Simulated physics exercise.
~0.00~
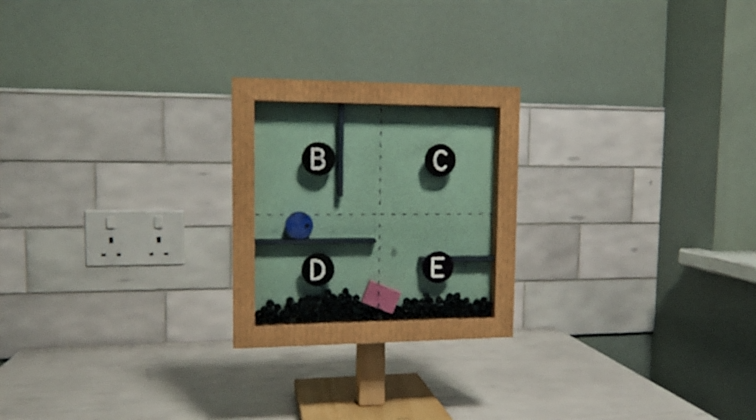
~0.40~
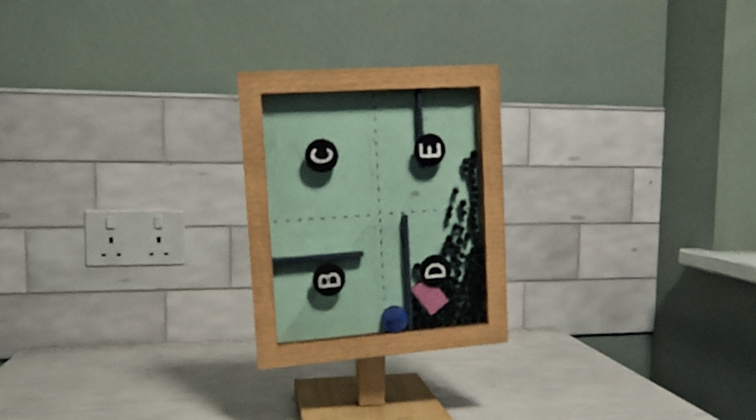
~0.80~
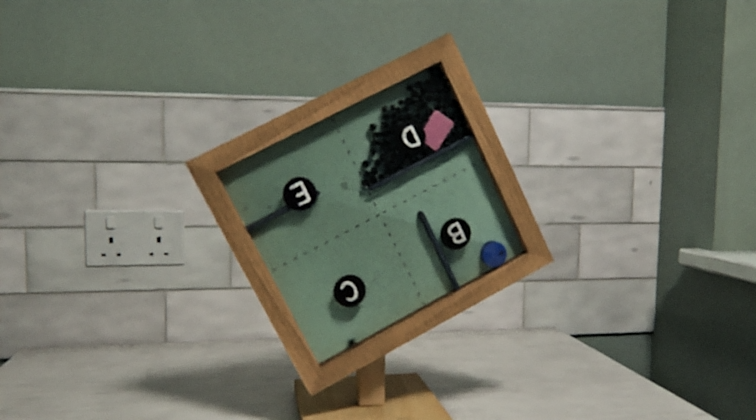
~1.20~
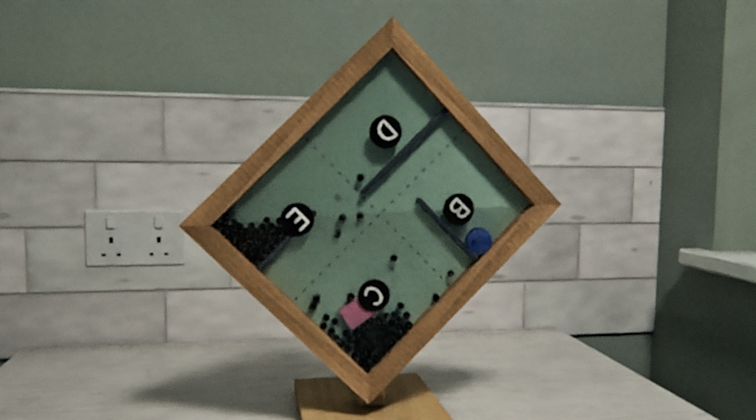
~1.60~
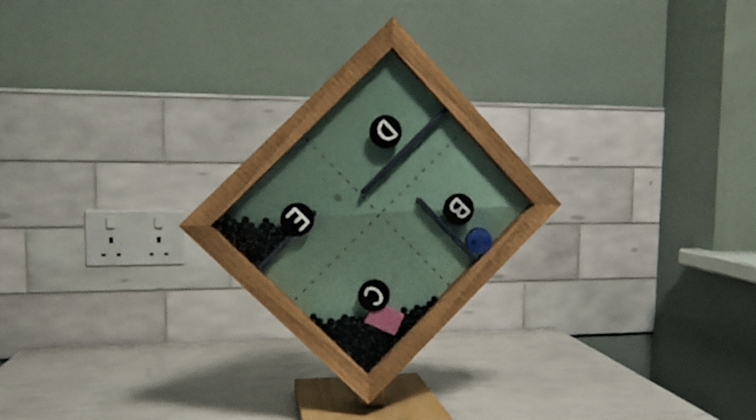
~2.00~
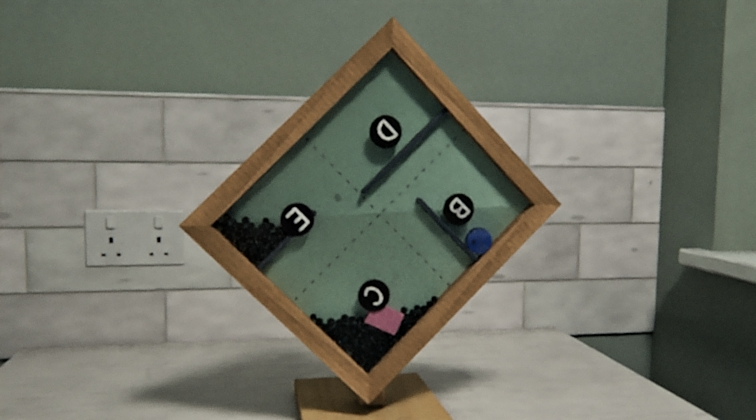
A square wooden-framed box with a green back, lettered quarters and dark inner ledges stands upright on a pale worktop before white tiles and a green wall, seen from the front. Black beads and a pink block lie along its bottom, while a blue disc rests on the left ledge. The box turns anticlockwise, and the disc drops to the lower edge, then settles in quarter B as beads and block ride upward in D. As it tips further, they spill down. It stops cornerwise, with beads split between E and C, the block in C and the disc in B.
